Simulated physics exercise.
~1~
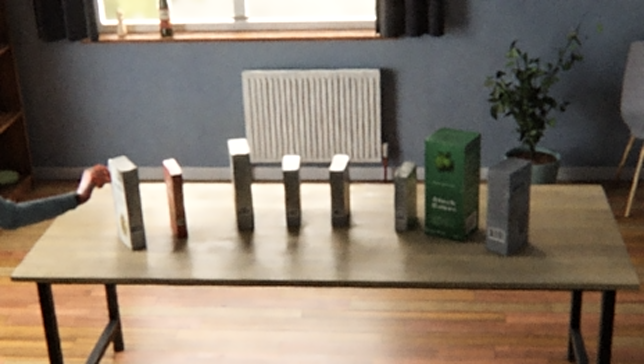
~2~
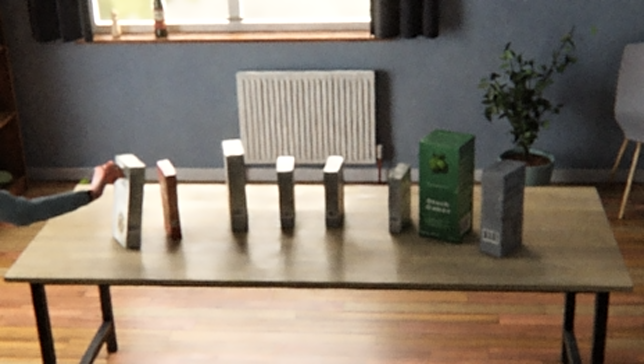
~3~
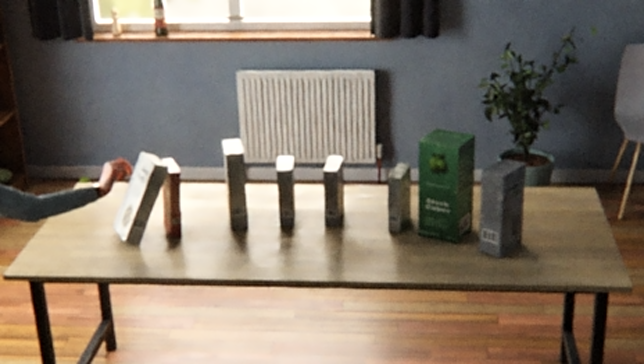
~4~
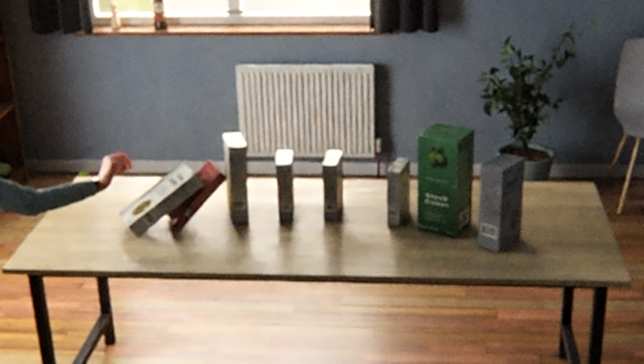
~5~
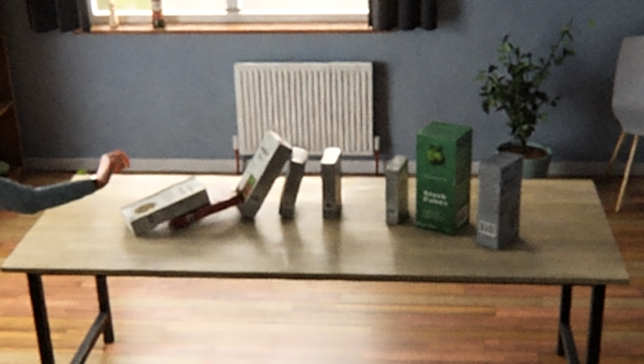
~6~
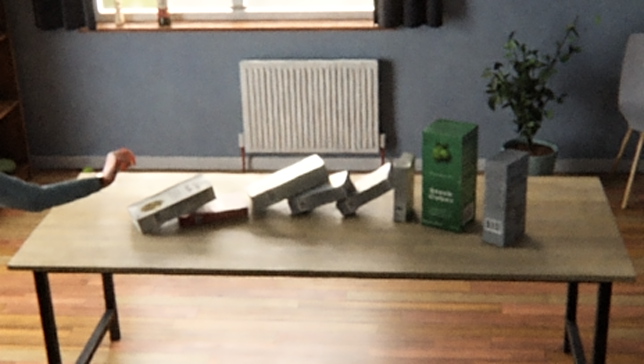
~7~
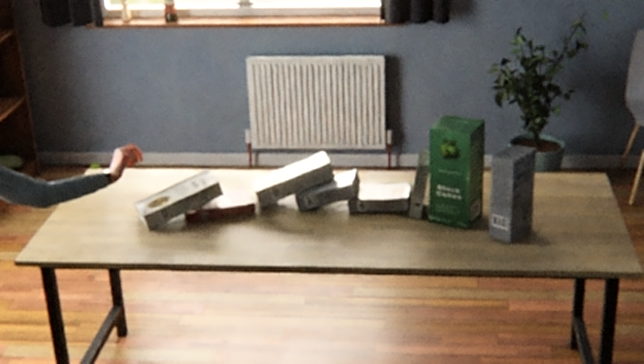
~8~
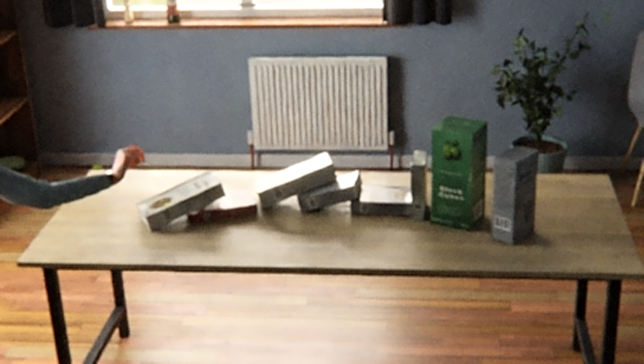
Dining room table with a hand tipping the first of eight upright boxes, toppling five rightward, the green box among three left standing.
